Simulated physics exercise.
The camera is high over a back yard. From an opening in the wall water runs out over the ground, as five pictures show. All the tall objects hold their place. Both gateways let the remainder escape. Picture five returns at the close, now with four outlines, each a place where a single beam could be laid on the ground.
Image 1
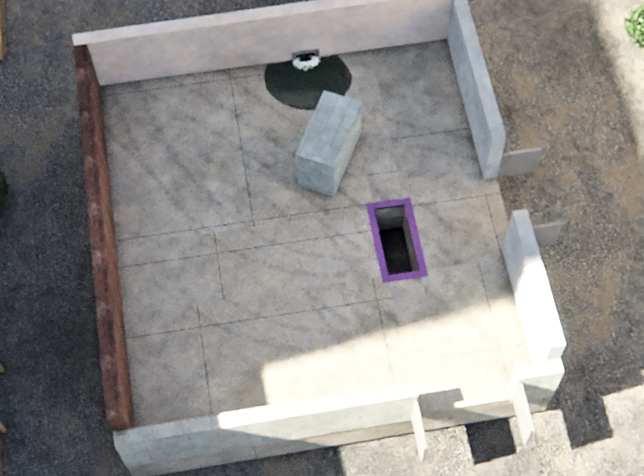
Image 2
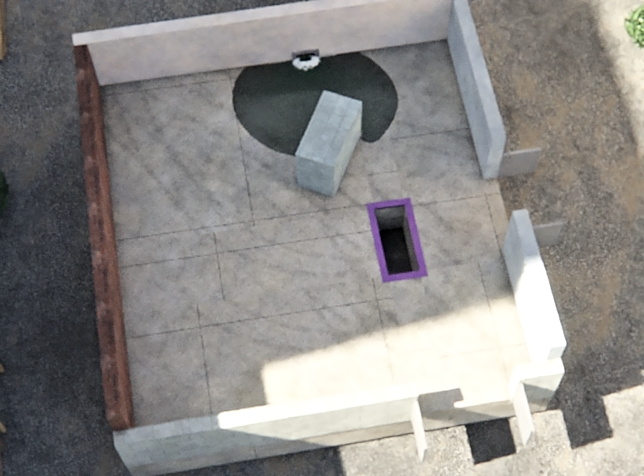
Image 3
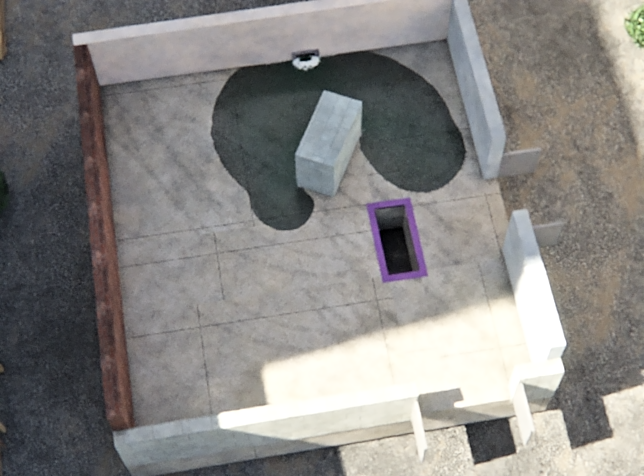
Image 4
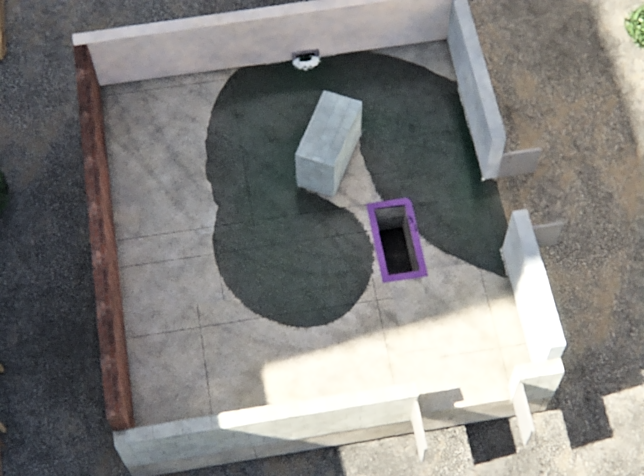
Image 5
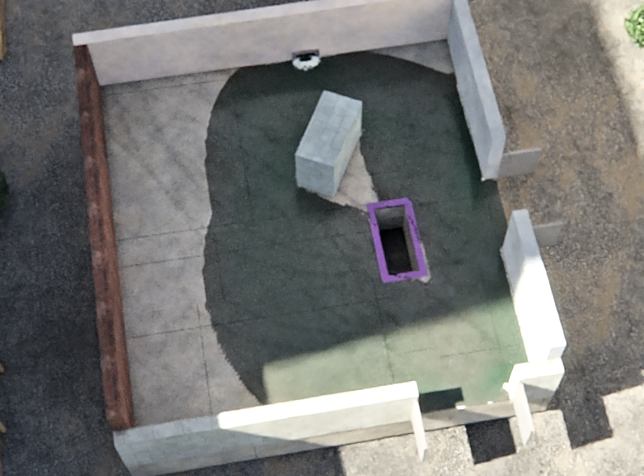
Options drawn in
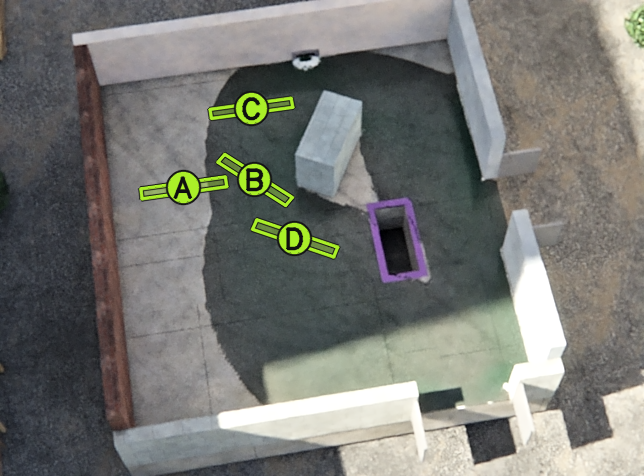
The video shows dark water spreading from an outfall at the back wall of a walled yard, passing around both sides of a pale block, then surrounding a purple-edged drain and entering it while covering most of the ground.
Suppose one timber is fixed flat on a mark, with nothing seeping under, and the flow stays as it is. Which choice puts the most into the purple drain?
Go for D.
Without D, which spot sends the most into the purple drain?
The answer is B.
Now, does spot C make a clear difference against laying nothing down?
No.
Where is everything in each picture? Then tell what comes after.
Outfall at (305, 55); purple drain at (397, 239); open gate at (460, 393); open gate at (493, 214); water covers 3 % of the ground and shows as far out as (296, 105); purple drain still dry.
Water covers 11 % of the ground and shows as far out as (393, 111); purple drain still dry.
Water covers 22 % of the ground and shows as far out as (432, 188); purple drain still dry.
Water covers 40 % of the ground and shows as far out as (319, 323); purple drain still dry.
63 % of the ground is wet; purple drain taking water.
On the marked copy, A from (141, 193) to (226, 181); B from (221, 158) to (289, 201); C from (210, 113) to (291, 102); D from (254, 224) to (335, 251).
With A, about 6 % of the stream runs into the purple drain, about 94 % out by the gates.
With B, about 15 % of the stream runs into the purple drain, about 85 % out by the gates.
With C, about 5 % of the stream runs into the purple drain, about 95 % out by the gates.
With D, about 32 % of the stream runs into the purple drain, about 68 % out by the gates.
